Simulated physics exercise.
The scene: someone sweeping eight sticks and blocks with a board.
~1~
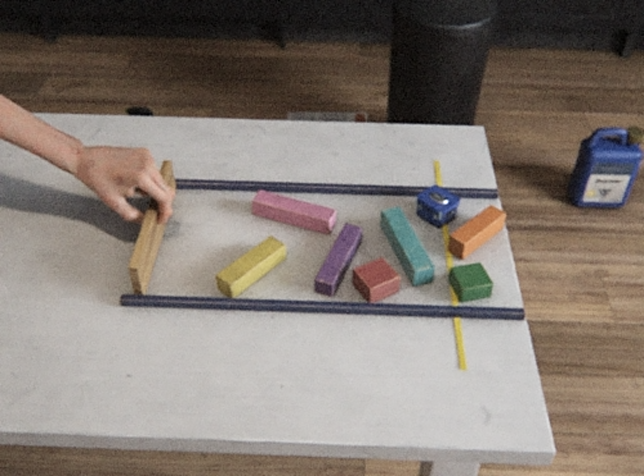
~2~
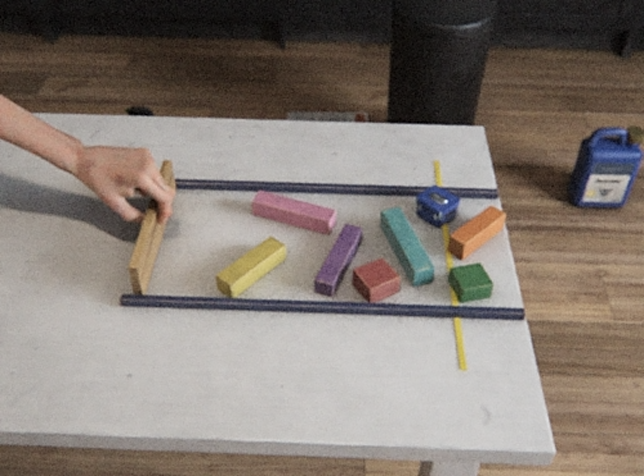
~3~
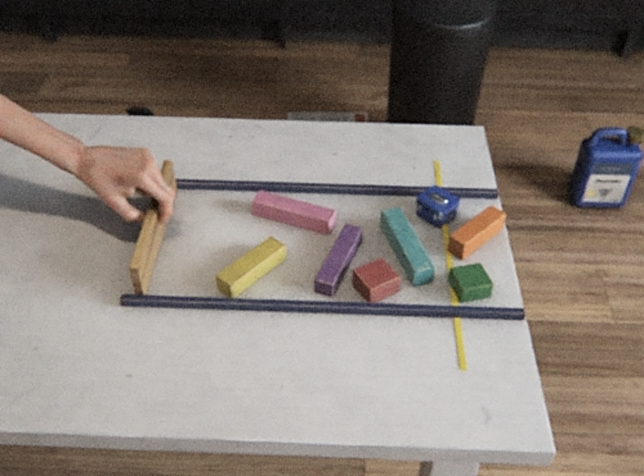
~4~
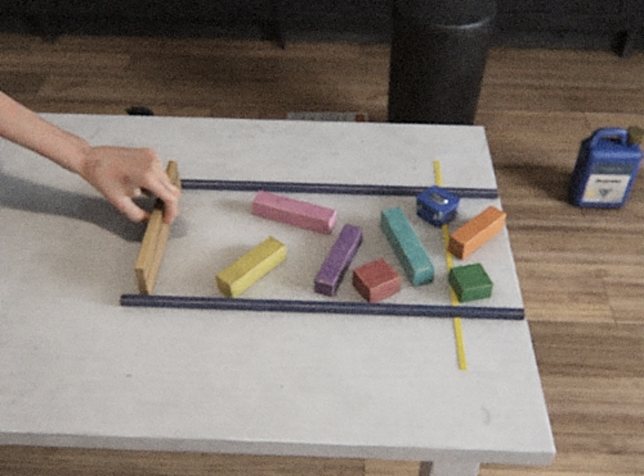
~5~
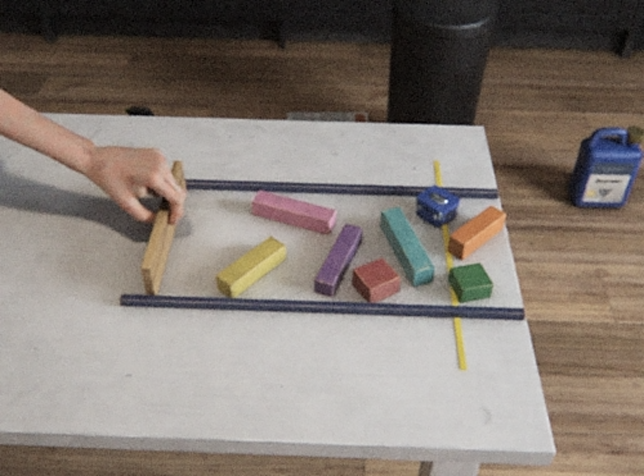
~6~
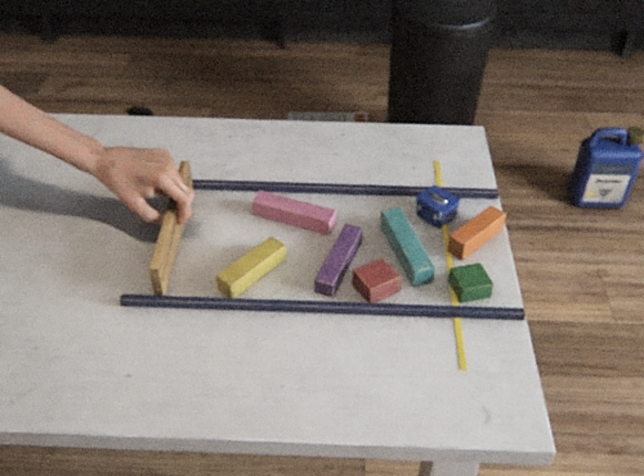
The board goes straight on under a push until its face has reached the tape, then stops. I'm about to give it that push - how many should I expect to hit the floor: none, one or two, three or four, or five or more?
Expect three or four.
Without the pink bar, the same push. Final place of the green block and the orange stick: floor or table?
So the green block goes down and the orange stick goes down.
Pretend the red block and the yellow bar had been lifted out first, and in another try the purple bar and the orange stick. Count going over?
In order, the numbers are 1 and 1.
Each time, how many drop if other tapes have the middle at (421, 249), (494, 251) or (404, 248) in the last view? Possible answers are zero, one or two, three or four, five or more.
Taking the three tapes one at a time, the answers are one to two, then five or over, then one to two.
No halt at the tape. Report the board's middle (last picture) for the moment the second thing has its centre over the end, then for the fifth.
First around (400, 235), then around (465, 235).
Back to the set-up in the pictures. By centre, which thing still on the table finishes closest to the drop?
That's the red block.
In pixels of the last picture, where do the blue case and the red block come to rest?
The blue case stops around (489, 205); the red block around (517, 294).
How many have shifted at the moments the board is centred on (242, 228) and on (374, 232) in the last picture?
It comes to 1 for the first spot, 8 for the other.
A little later, none off yet; orange stick at rest near (477, 232); green block at rest near (471, 282); blue case at rest near (437, 207).
When it is over, the number that fall off is three or four; down, turquoise bar, green block and orange stick.
